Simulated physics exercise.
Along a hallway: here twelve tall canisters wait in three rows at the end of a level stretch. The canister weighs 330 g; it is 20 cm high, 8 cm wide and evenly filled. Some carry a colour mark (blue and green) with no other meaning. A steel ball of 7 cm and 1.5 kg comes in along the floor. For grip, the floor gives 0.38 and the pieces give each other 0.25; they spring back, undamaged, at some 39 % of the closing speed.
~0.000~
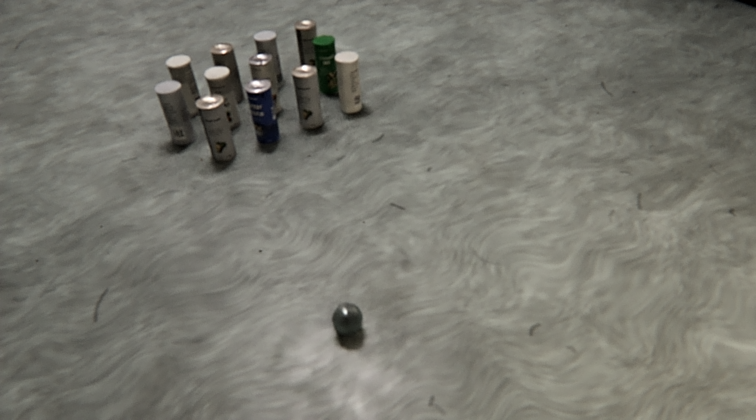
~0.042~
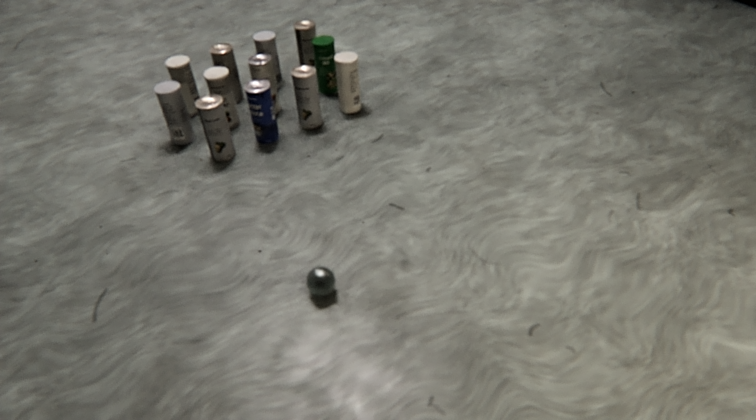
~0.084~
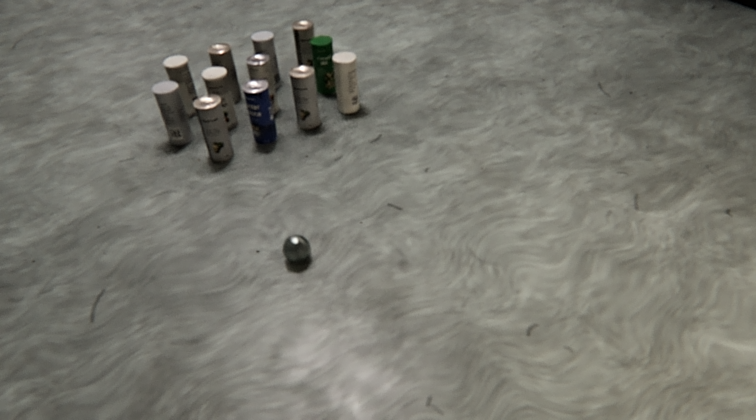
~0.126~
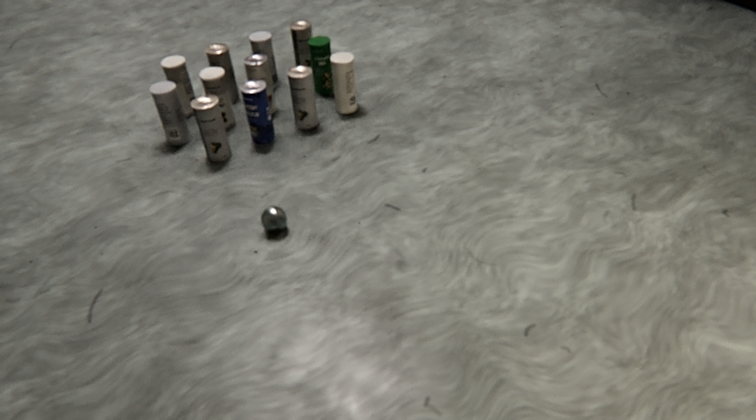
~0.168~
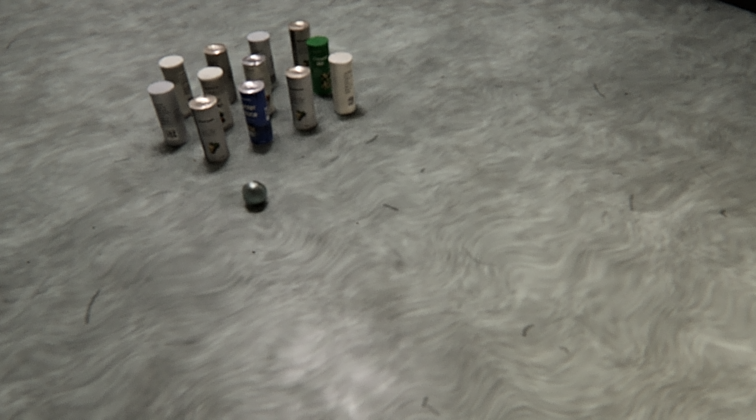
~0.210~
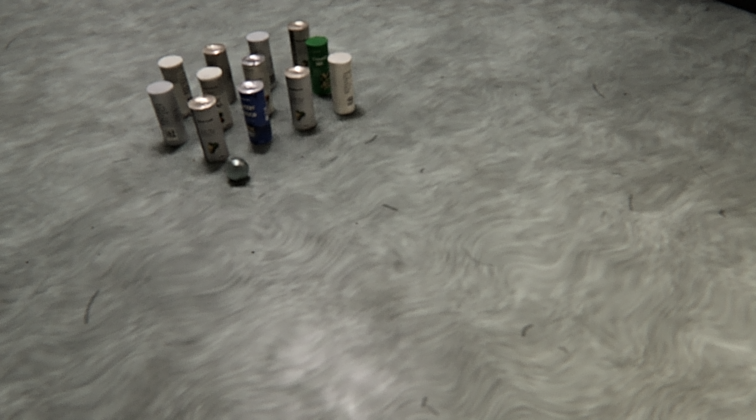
A dozen upright canisters, mostly silver and white with a blue one in the front row and a green one toward the right, stand clustered at the upper left of a grey, swirl-patterned floor, seen from above at an angle. A small shiny steel ball starts below them, near the lower centre. It rolls up and leftward, drawing close to the front row, while the canisters stay in place and the camera pans very slightly.
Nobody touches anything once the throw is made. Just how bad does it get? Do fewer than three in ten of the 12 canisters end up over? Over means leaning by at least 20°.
No, more than three in ten.
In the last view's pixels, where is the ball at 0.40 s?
(194, 101), roughly.
By 0.40 s, ball still moving; 3 of the 12 canisters over.
By 0.70 s, ball still moving; 5 of the 12 canisters over.
When it is over (1.4 s), ball rolling away; 5 of the 12 canisters over; green canister unmoved; blue canister unmoved. That is 42 per cent. In pixels of the last frame, middles, green canister near (320, 67), blue canister near (256, 114).
